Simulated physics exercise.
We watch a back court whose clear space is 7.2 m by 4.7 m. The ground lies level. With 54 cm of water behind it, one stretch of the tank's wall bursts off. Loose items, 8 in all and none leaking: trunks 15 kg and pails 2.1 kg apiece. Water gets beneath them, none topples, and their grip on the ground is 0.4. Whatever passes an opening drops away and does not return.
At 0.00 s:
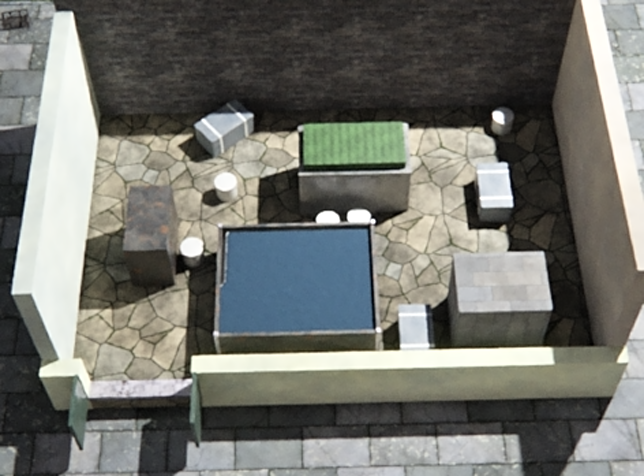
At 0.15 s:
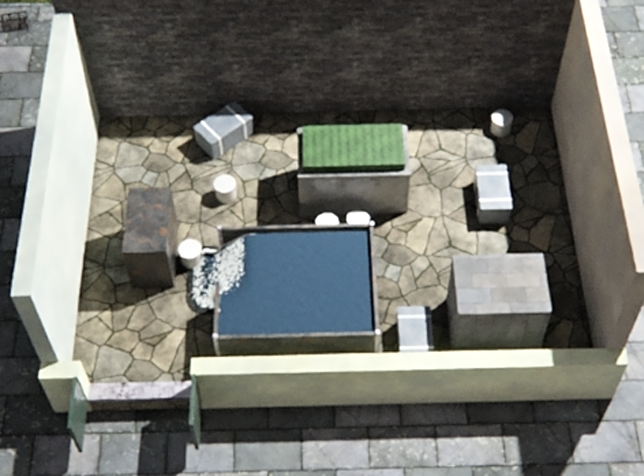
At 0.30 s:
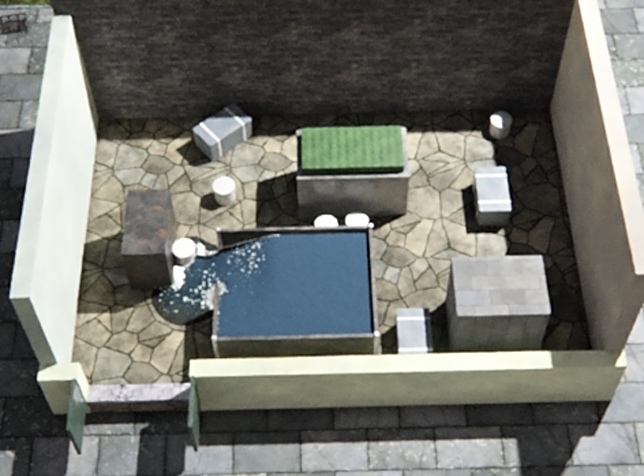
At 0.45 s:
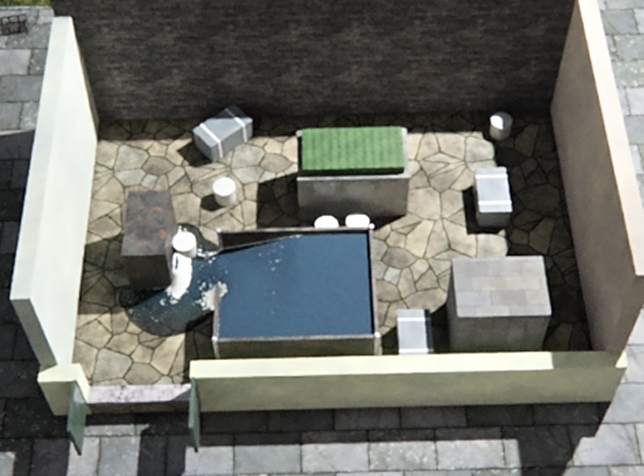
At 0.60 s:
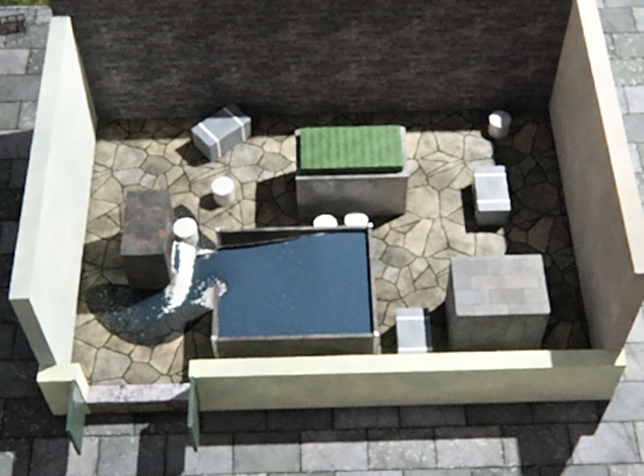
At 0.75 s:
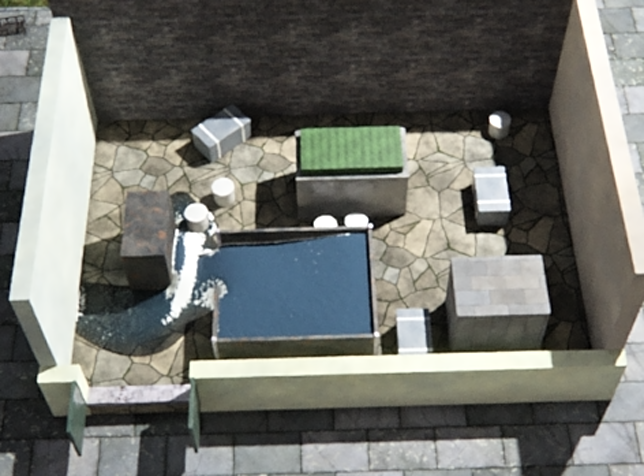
Walled stone courtyard with water bursting from the left side of a tank, spreading across paving and shifting one white pail.
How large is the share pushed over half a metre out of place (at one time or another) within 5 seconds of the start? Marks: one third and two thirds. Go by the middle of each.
It is between one and two thirds.
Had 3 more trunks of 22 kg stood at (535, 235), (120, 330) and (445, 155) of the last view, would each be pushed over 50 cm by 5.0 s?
In that order: Short of it, over, less.
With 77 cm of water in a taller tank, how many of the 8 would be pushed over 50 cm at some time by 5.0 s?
In that case 4 of them.
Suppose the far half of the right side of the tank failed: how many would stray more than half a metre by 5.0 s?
Then 2.
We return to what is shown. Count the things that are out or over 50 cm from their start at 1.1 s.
1 of them.
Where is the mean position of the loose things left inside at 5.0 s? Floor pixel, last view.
Around (429, 202).
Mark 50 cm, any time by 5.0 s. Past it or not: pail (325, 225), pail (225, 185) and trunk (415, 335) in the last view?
In turn: Short of it, over, short of it.
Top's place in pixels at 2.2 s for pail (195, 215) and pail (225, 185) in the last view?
Around (319, 134) and (312, 116).
After 1.1 s 1 of 8 are over 50 cm from their spots; 0 afloat.
After 2.2 s 2 of 8 are over 50 cm from their spots; 2 afloat.
After 3.5 s 2 of 8 are over 50 cm from their spots; 1 afloat.
After 5.0 s 4 of 8 are over 50 cm from their spots, and 4 have been at some point; 4 afloat.
